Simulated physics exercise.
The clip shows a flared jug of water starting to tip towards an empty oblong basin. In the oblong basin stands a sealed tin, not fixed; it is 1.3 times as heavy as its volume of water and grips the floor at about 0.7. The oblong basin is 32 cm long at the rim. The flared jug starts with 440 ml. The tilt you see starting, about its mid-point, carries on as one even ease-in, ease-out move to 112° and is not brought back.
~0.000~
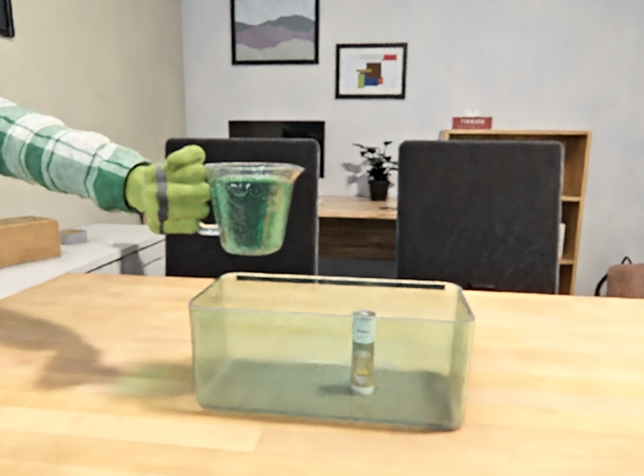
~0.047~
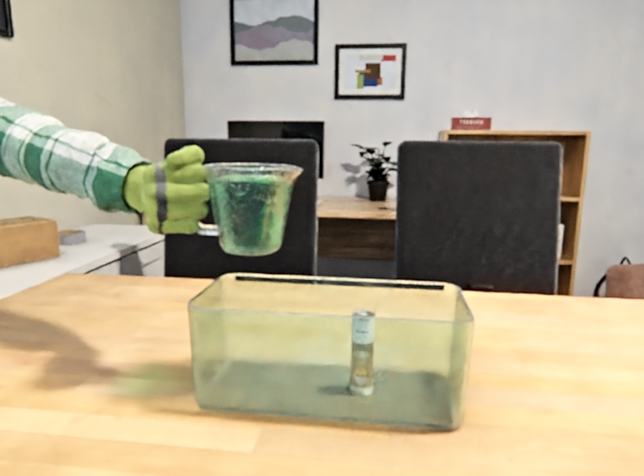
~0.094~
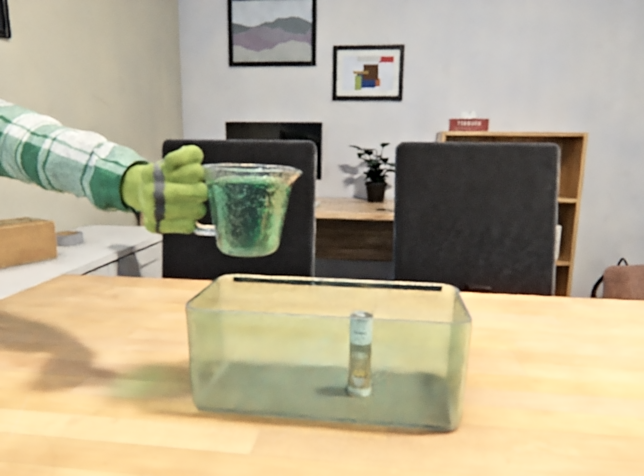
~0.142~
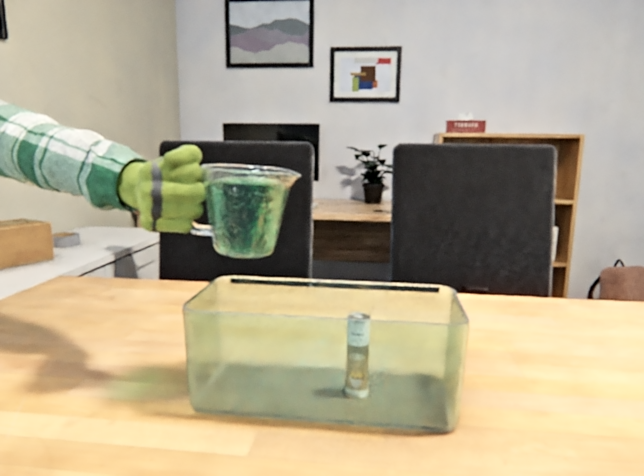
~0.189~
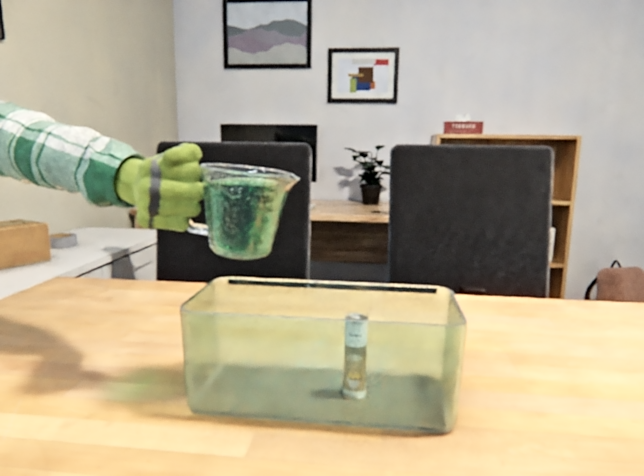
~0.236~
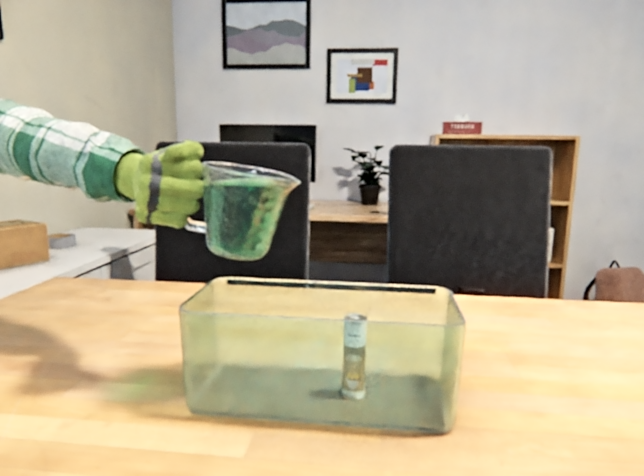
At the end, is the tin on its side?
It topples.
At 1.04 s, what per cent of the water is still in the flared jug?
Near 10 in a hundred.
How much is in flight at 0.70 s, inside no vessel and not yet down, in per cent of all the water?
Some 18 per cent.
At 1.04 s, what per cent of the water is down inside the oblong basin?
Near 80 in a hundred.
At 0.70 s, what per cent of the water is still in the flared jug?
Near 72 in a hundred.
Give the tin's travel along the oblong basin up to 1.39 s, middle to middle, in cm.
Some 6 cm.
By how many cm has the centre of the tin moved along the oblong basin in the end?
About 6.5 cm.
By 0.70 s the tilt is 64° and 71 per cent is still to pour; the tin stands where it began.
By 1.04 s the tilt is 102° and 11 per cent is still to pour; the tin leans 9°.
By 1.39 s the tilt is 112° and 0 per cent is still to pour; the tin lies on its side.
By 1.78 s the tilt is 112° and 0 per cent is still to pour; the tin lies on its side.
At rest the tin lies on its side.
